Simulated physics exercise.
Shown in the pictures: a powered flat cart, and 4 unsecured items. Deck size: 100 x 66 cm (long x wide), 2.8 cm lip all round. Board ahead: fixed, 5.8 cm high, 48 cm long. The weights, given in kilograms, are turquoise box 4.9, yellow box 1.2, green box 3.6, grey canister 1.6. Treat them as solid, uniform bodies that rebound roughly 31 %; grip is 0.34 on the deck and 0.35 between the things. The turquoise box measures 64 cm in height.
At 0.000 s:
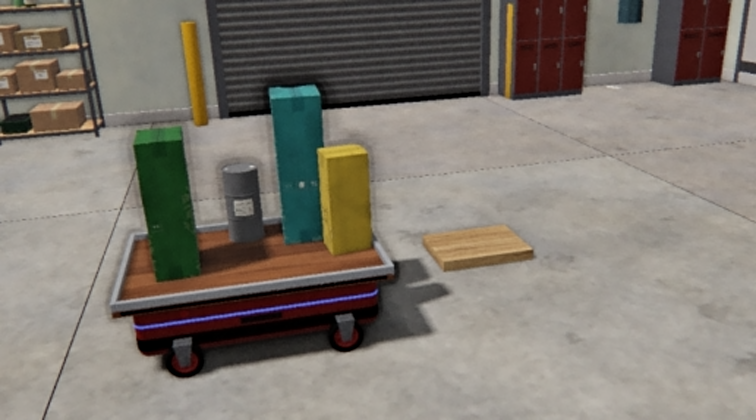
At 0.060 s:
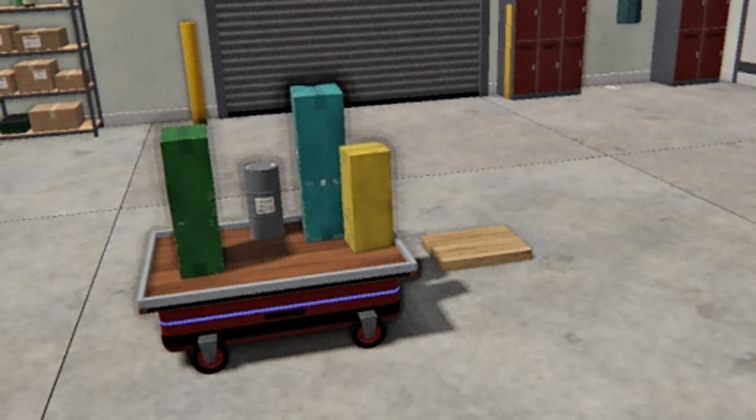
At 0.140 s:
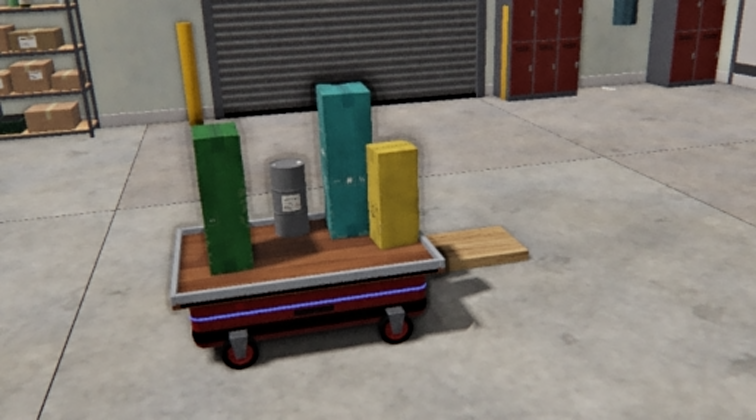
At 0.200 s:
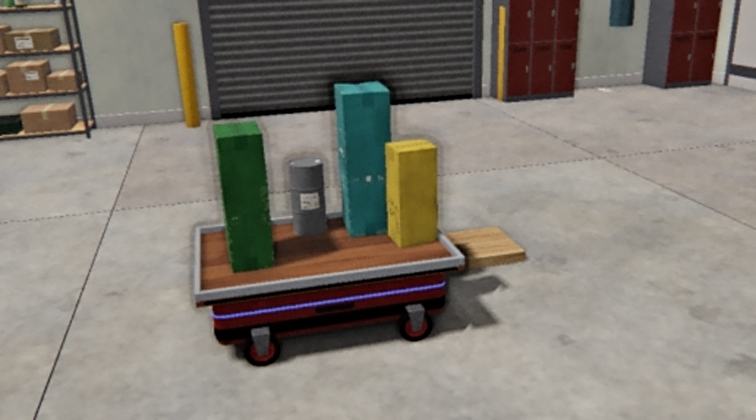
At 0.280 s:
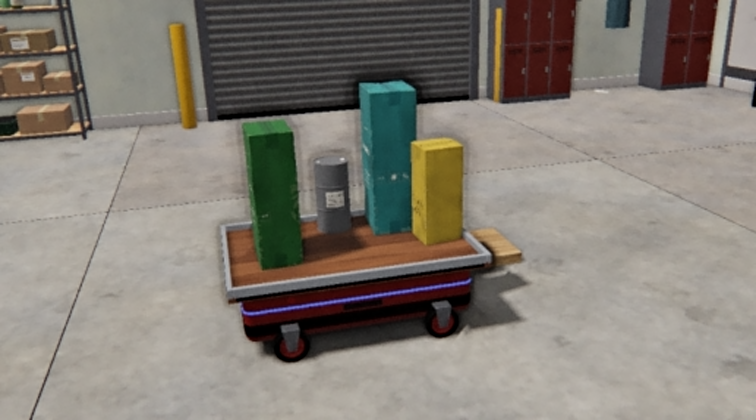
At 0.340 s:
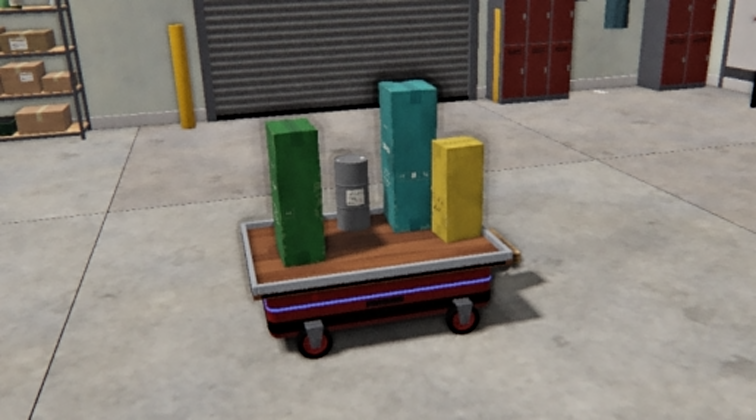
A flat cart carrying a green box, a grey canister, a tall turquoise box and a yellow box rolled steadily to the right across a concrete floor, gradually blocking a wooden board from view.
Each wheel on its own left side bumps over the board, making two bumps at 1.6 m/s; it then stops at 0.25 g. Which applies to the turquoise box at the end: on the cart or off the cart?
The turquoise box ends up on.
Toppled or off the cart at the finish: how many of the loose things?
Total count: 4.
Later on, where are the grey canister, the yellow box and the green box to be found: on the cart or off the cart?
When everything stops, the grey canister is still in bounds, the yellow box is out of bounds, and the green box is out of bounds.
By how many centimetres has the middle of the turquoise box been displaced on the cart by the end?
It ends up around 52 cm from its start.
Around 0.74 s, 118 cm covered; turquoise box at 49° to upright near (522, 147); yellow box at 54° to upright; grey canister at 35° to upright.
Around 1.14 s, 182 cm covered; turquoise box on its side near (652, 192); yellow box on its side; green box at 41° to upright.
Around 1.84 s, 247 cm covered; yellow box and green box now off the cart; turquoise box on its side; grey canister at 23° to upright.
Finally (3.2 s), off the cart, yellow box and green box; on their side or leaning hard on the cart, turquoise box and grey canister.
